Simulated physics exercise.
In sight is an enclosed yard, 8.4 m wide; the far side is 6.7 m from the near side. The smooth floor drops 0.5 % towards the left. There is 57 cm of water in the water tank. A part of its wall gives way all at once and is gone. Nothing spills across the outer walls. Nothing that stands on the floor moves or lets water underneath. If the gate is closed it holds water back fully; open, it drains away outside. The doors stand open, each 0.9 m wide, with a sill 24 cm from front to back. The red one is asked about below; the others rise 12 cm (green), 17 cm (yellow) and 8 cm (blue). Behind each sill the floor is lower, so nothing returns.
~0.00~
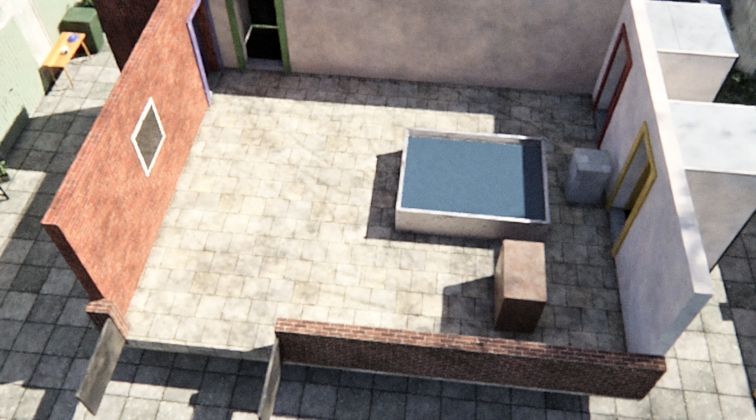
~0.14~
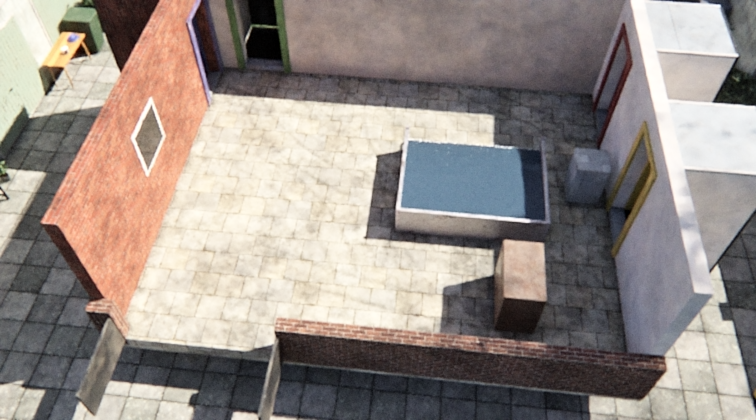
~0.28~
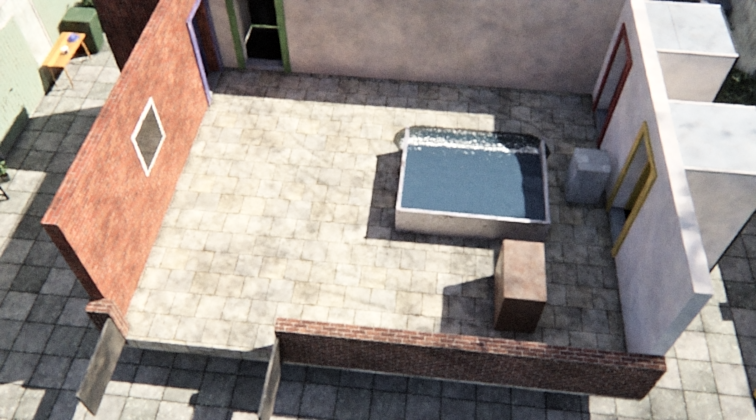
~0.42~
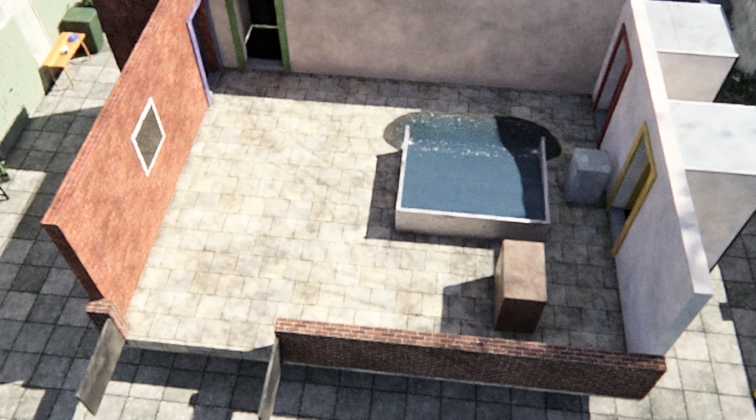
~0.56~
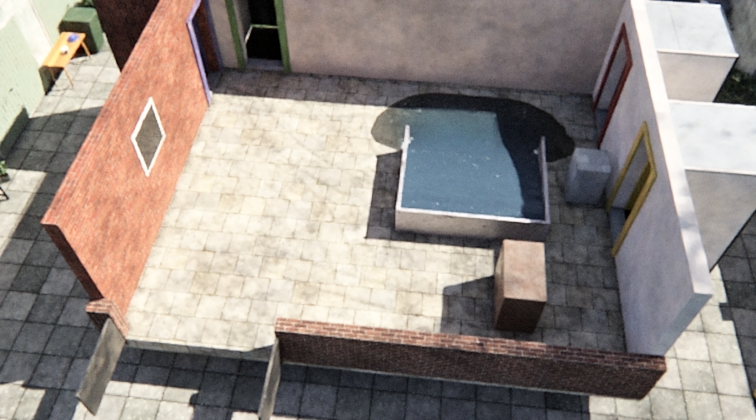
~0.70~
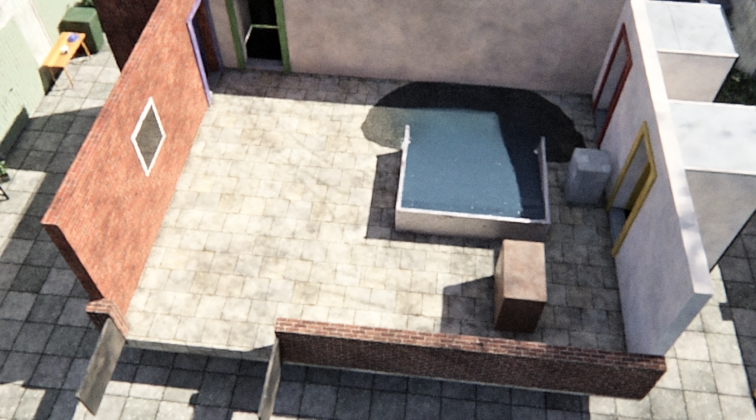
A walled yard held a low rectangular tank full of still water, until its far side disappeared and water poured out, spreading a widening dark patch across the stone floor behind and beside it.
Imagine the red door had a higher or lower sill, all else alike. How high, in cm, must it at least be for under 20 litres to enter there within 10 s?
It would have to be roughly 21 cm high.
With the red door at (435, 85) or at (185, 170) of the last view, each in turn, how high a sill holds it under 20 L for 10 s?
Roughly 31 and 5.5 cm.
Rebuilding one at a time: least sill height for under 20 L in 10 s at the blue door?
Roughly 18 cm at blue.
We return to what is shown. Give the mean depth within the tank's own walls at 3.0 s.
About 13 cm.
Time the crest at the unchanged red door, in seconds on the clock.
At about 3.0 s.
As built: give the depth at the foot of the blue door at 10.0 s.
About 9.5 cm.
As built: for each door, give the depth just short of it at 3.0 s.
In cm: Red 24, green 7, yellow 0, blue 13.
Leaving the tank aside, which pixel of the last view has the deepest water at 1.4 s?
Near (466, 85).
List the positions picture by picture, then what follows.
The first picture shows still water, 57 cm deep, in the water tank at (473, 175); the red door at (610, 91) is dry.
In the second picture, water pours out on the far side and has run 0.3 m, to a hidden place; about 8 cm deep outside, 57 cm at the back.
In the third picture, water pours out on the far side and has run 0.7 m, to (473, 131); about 10 cm deep outside, 57 cm at the back.
In the fourth picture, water pours out on the far side and has run 1.2 m, to (423, 114); about 9 cm deep outside, 57 cm at the back.
In the fifth picture, the front is at (433, 96), 1.8 m from the gap on the far side; 5.6 m2 of floor is wet, 54 cm left at the back.
In the sixth picture, the gap is on the far side, the front 2.2 m out at (424, 82); the back of the water tank holds 48 cm; 0.6 m in a straight line remain to the red door at (610, 91).
After 1.4 s water covers 20 % of the floor, deepest (42 cm) near (466, 85); 4 cm at the red door, 0 litres in over its 11 cm sill.
After 3.0 s water covers 35 % of the floor, deepest (34 cm) near (588, 94); 24 cm at the red door, 31 litres in over its 11 cm sill.
After 10.0 s water covers 85 % of the floor, deepest (10 cm) near (446, 148); 4 cm at the red door, 123 litres in over its 11 cm sill.
At the red door as built, the water arrived by 1.2 s and peaked near 24 cm at 3.0 s.
With a sill of 19 cm, 28 litres would have come in within the 10 s; with 25.5 cm, 5 litres. So under 20 litres takes about 21 cm.
